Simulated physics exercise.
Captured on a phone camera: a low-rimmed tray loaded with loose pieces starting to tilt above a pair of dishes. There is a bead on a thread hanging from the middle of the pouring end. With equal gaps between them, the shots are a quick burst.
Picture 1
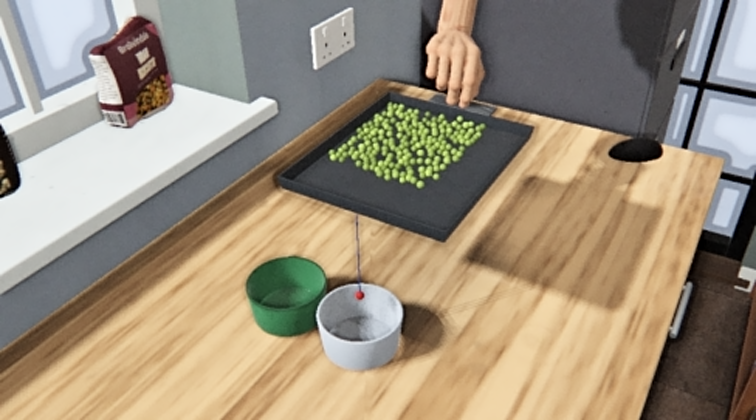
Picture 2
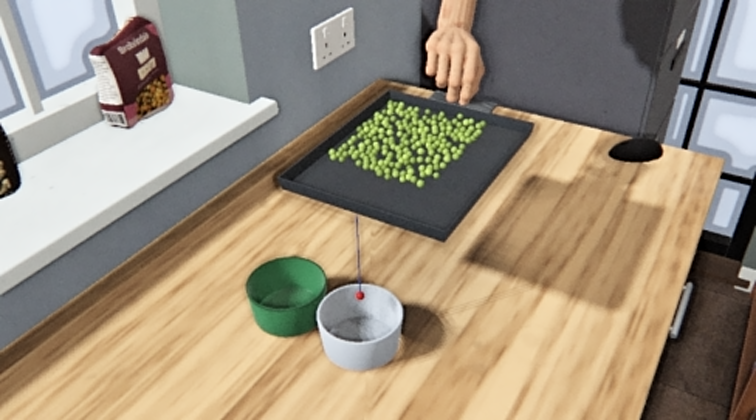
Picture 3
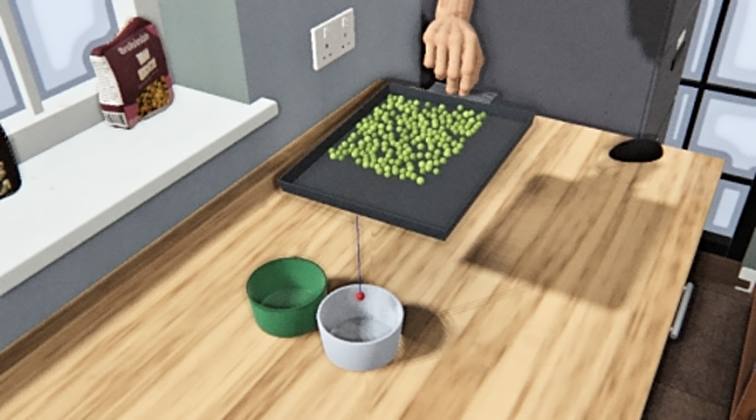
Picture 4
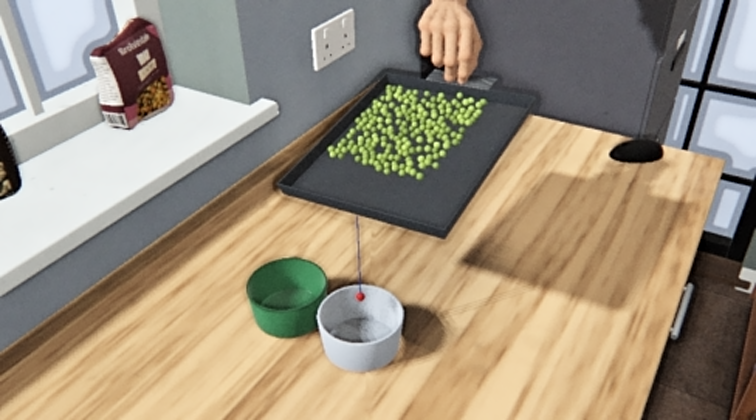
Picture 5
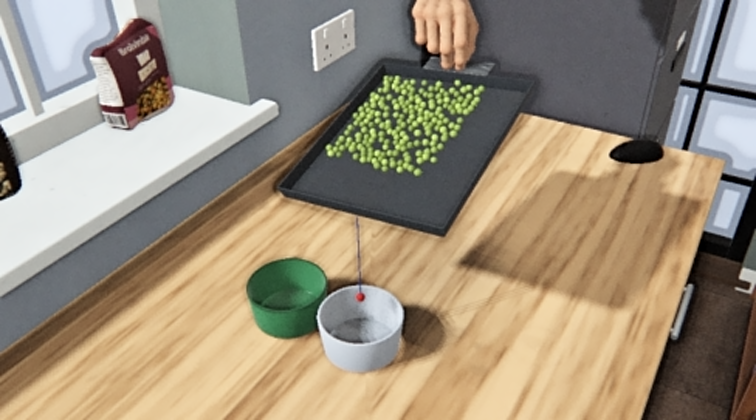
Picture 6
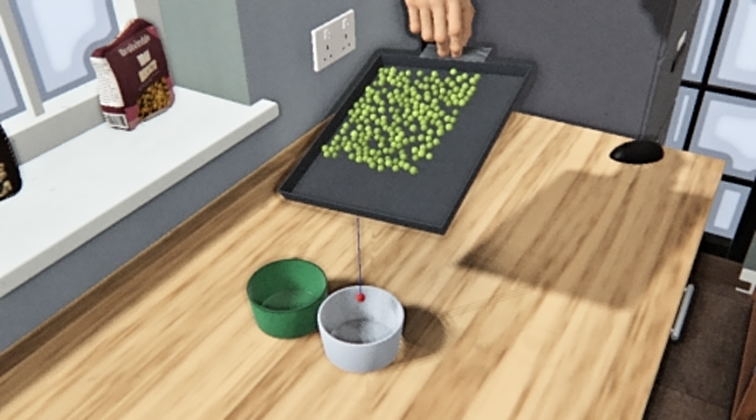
A hand held a dark tray of green peas above a green dish and a white one on a wooden counter, then gradually raised the far end, tilting the tray toward the dishes.
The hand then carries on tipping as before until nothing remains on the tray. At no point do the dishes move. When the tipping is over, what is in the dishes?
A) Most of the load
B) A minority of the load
Most of the load.
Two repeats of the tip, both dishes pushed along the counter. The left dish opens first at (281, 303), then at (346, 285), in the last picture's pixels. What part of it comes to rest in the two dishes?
You'd get 80 in a hundred the first time and 20 in a hundred the second.
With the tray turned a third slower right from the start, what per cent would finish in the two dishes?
Around 90 percent.
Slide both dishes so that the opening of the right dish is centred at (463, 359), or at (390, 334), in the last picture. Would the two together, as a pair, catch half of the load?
One: Under half. Two: More than half.
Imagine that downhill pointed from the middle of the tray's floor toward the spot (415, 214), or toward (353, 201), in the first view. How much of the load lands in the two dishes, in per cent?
10 and 60 per cent, in that order.
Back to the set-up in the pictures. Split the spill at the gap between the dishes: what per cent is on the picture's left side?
I make it about 100 percent or so.
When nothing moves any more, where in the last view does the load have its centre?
Near (291, 314), more or less.
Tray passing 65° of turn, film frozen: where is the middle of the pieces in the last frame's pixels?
I'd put it at about (307, 199).
Soon, tray tipped steeply; most on the tray; a stray few in the right dish; a small part in the left dish; a stray few outside both; about a quarter in the air.
A while on, tray tipped past a quarter turn; about a quarter on the tray; a stray few in the right dish; about a third in the left dish; a small part outside both; about a quarter in the air.
Towards the end, tray tipped past a quarter turn; a small part in the right dish; most in the left dish; a small part outside both.
Finally, tray tipped past a quarter turn; a small part in the right dish; most in the left dish; a small part outside both.
